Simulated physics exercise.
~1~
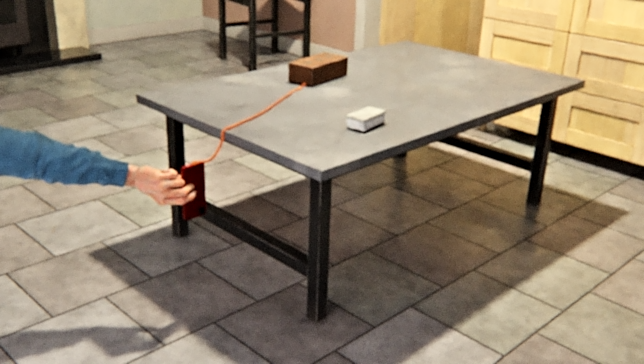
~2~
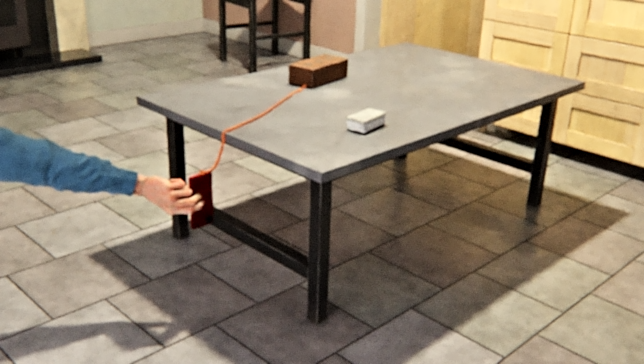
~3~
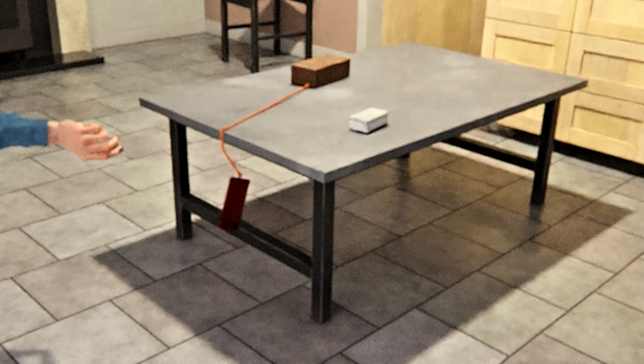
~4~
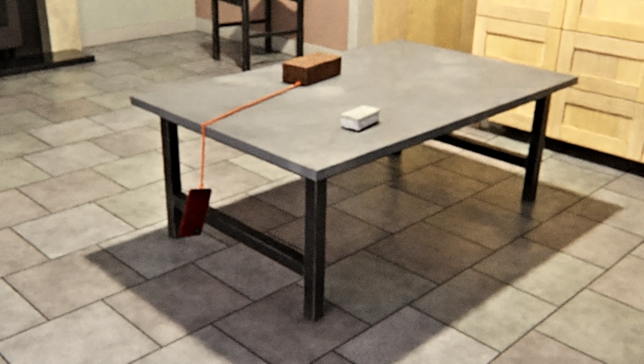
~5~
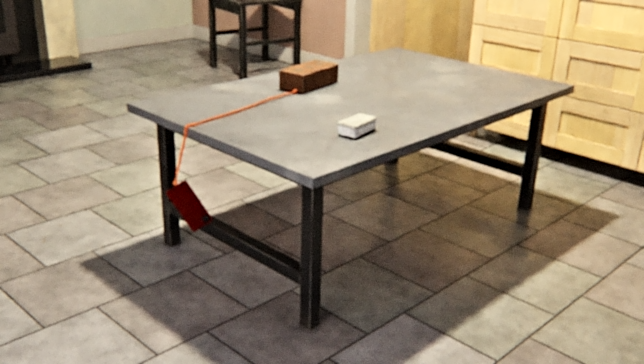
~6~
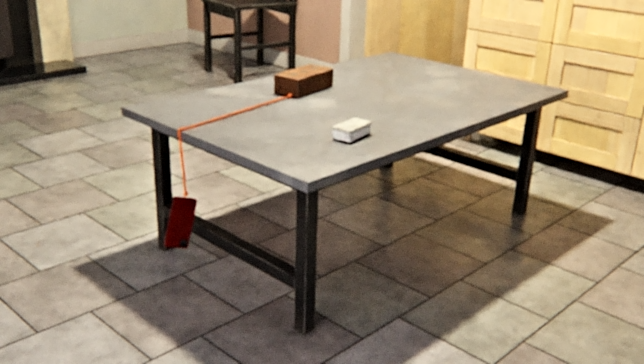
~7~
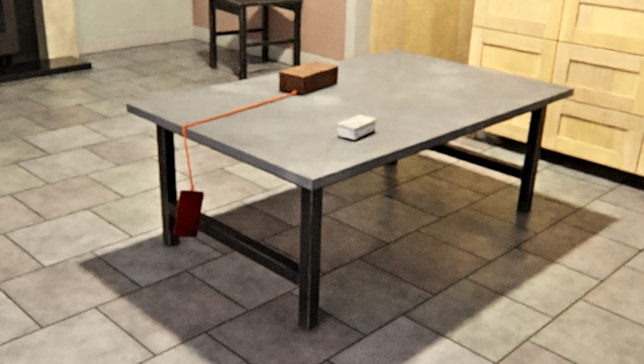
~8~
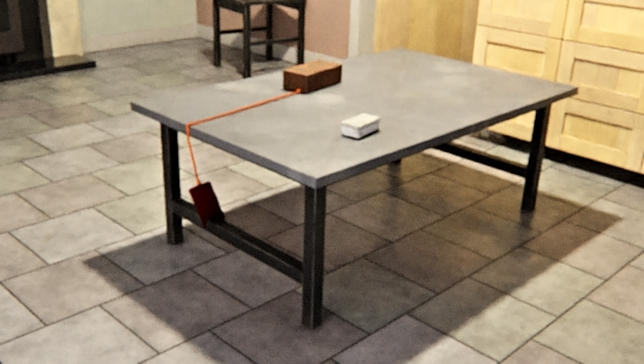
A hand releasing a red phone tied by string to a brick on a table, leaving it swinging and dangling beside the edge.
